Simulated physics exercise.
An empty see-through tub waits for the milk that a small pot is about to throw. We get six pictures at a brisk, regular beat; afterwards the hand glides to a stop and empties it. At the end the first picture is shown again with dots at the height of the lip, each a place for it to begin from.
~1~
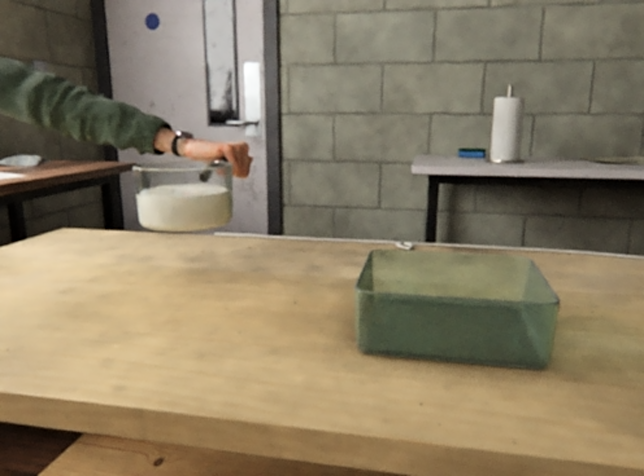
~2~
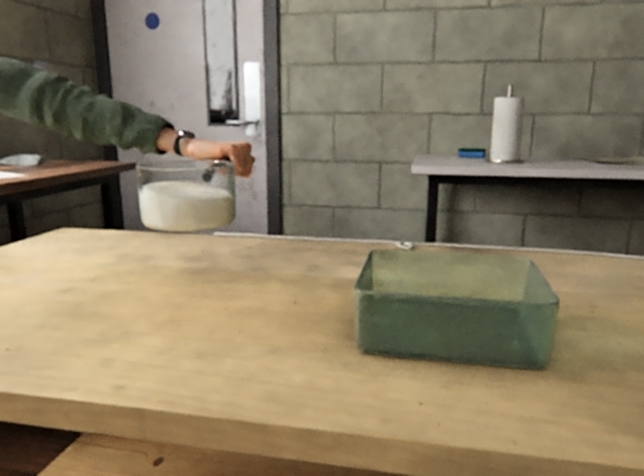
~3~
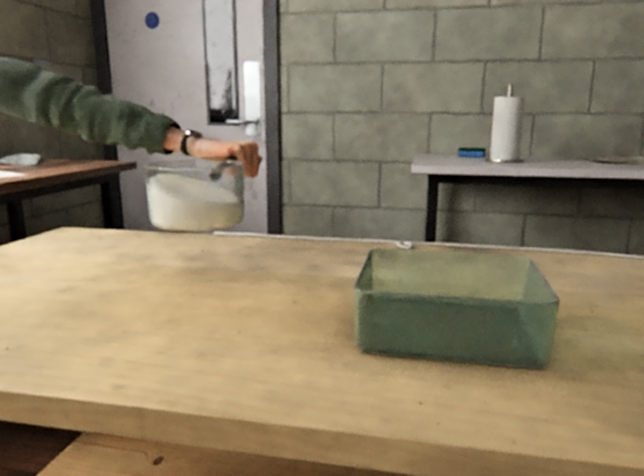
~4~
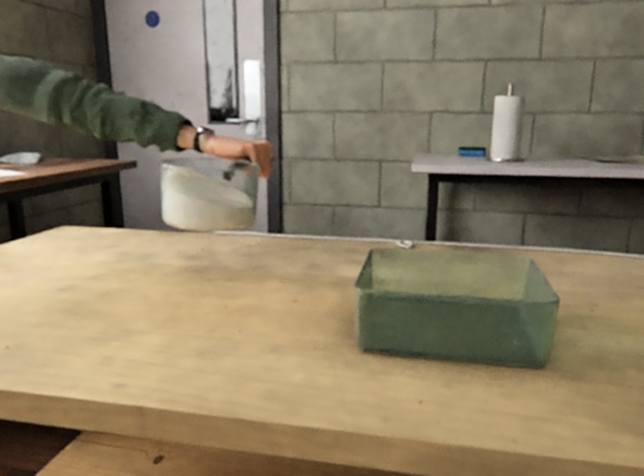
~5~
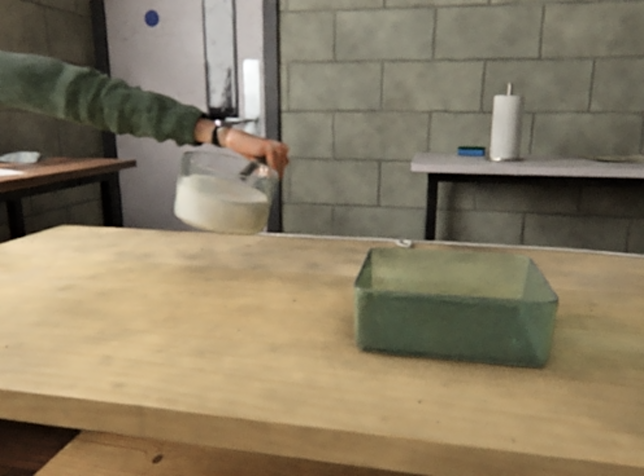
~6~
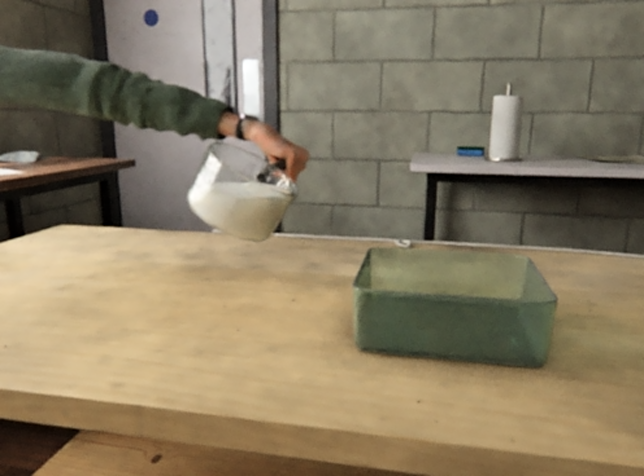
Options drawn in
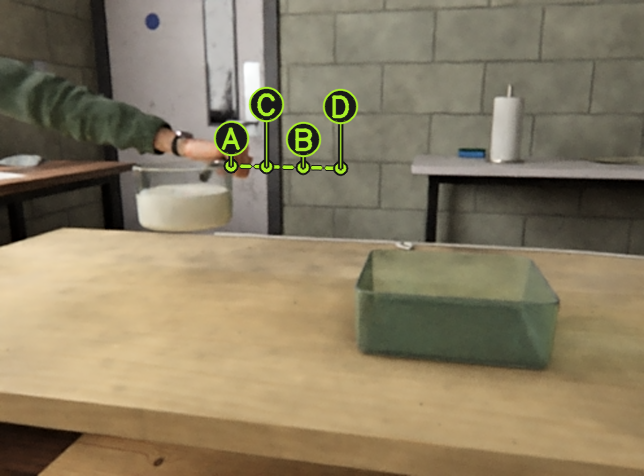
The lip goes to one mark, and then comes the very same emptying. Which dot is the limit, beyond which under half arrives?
I would pick place C.
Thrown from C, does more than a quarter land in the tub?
Yes, clearly.
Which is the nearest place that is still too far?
That is place A.
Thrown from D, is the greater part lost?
No, that is safe.
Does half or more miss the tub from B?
No, that is safe.
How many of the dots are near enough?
Three of them.
On the marked copy, A at (231, 166); B at (303, 167); C at (266, 166); D at (340, 168).
Choosing A, about 29 % lands in the tub, 66 % falls short and 5 % goes beside or beyond.
Choosing B, about 83 % lands in the tub, 1 % falls short and 16 % goes beside or beyond.
Choosing C, about 68 % lands in the tub, 22 % falls short and 10 % goes beside or beyond.
Choosing D, about 87 % lands in the tub, 3 % falls short and 10 % goes beside or beyond.
